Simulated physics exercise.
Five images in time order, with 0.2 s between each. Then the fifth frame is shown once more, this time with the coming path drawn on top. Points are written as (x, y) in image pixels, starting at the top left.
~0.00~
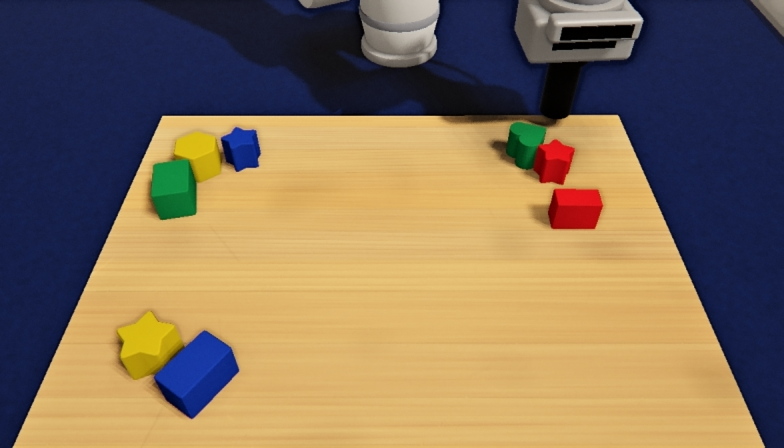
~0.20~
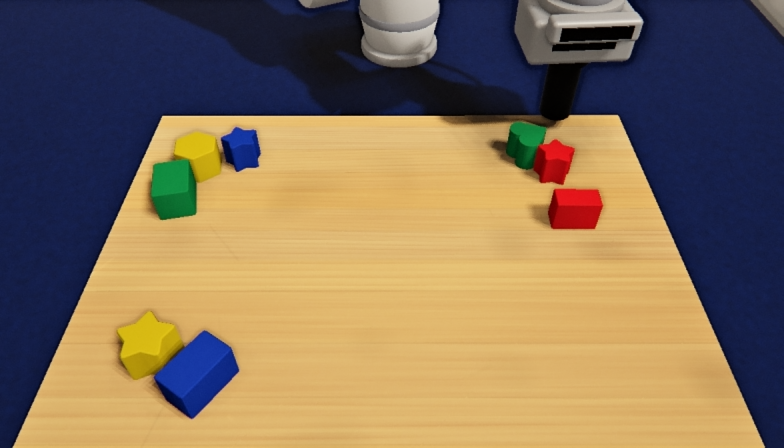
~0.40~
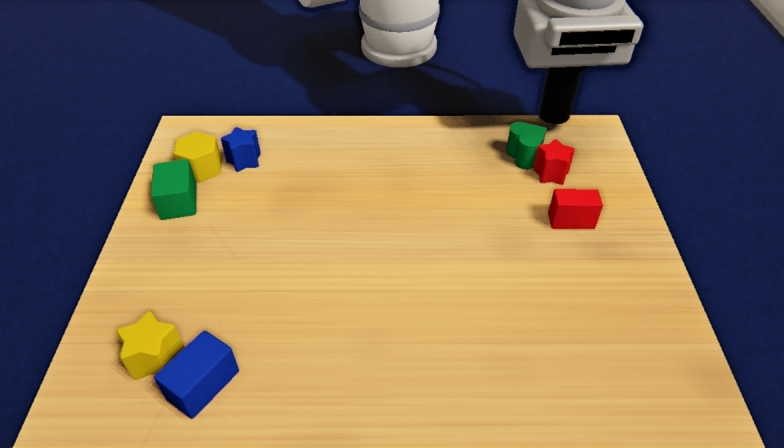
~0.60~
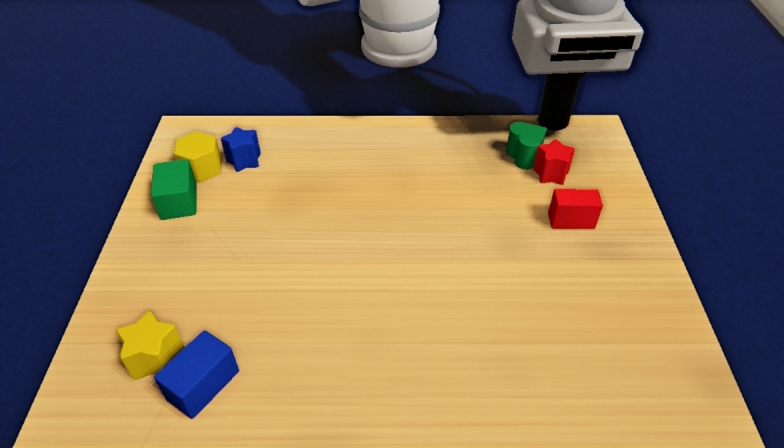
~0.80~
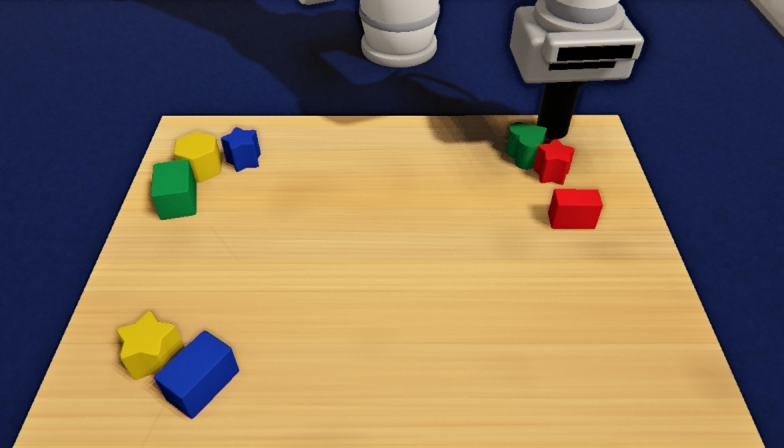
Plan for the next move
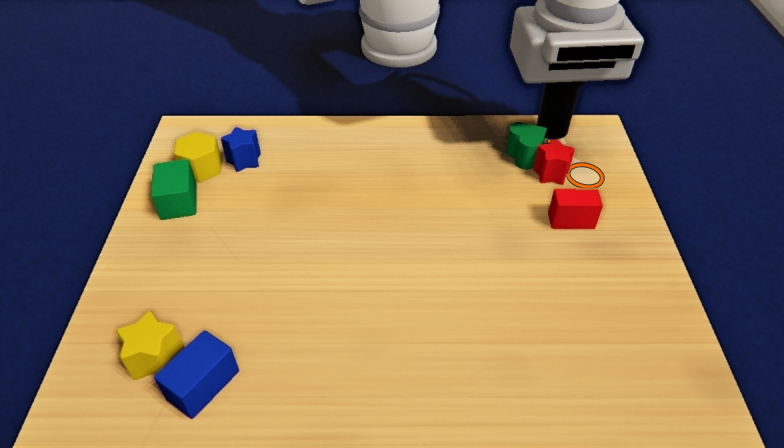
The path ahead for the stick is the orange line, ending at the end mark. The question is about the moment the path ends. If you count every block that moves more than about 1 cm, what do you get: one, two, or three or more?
Blocks displaced: 1.
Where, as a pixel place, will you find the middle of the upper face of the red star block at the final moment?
It will end up at (561, 163).
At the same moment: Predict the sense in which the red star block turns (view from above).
With the clock.
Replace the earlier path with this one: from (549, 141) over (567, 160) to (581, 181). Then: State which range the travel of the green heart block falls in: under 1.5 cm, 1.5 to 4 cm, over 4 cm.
Once the path ends, it will sit under 1.5 cm from where it is now.
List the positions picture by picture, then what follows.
The first picture shows stick tip (555, 111); block tops, green heart block (529, 133); red star block (557, 150); red oblong block (579, 196).
The second picture shows stick (554, 112); blocks unchanged.
The third picture shows stick (554, 116); blocks unchanged.
The fourth picture shows stick (553, 122); blocks unchanged.
The fifth picture shows stick (552, 130); green heart block (529, 133); red star block (557, 150); red oblong block (579, 196).
Path on the board, from (549, 141) through (554, 154) and (566, 166) to (585, 176).
What follows on the original path. Halfway along, stick (562, 150); green heart block (527, 136), turned 30° clockwise; red star block (558, 157), turned 15° clockwise.
At the end, stick (588, 165); green heart block (527, 136), turned 30° clockwise; red star block (561, 163), turned 50° clockwise; red oblong block in place.
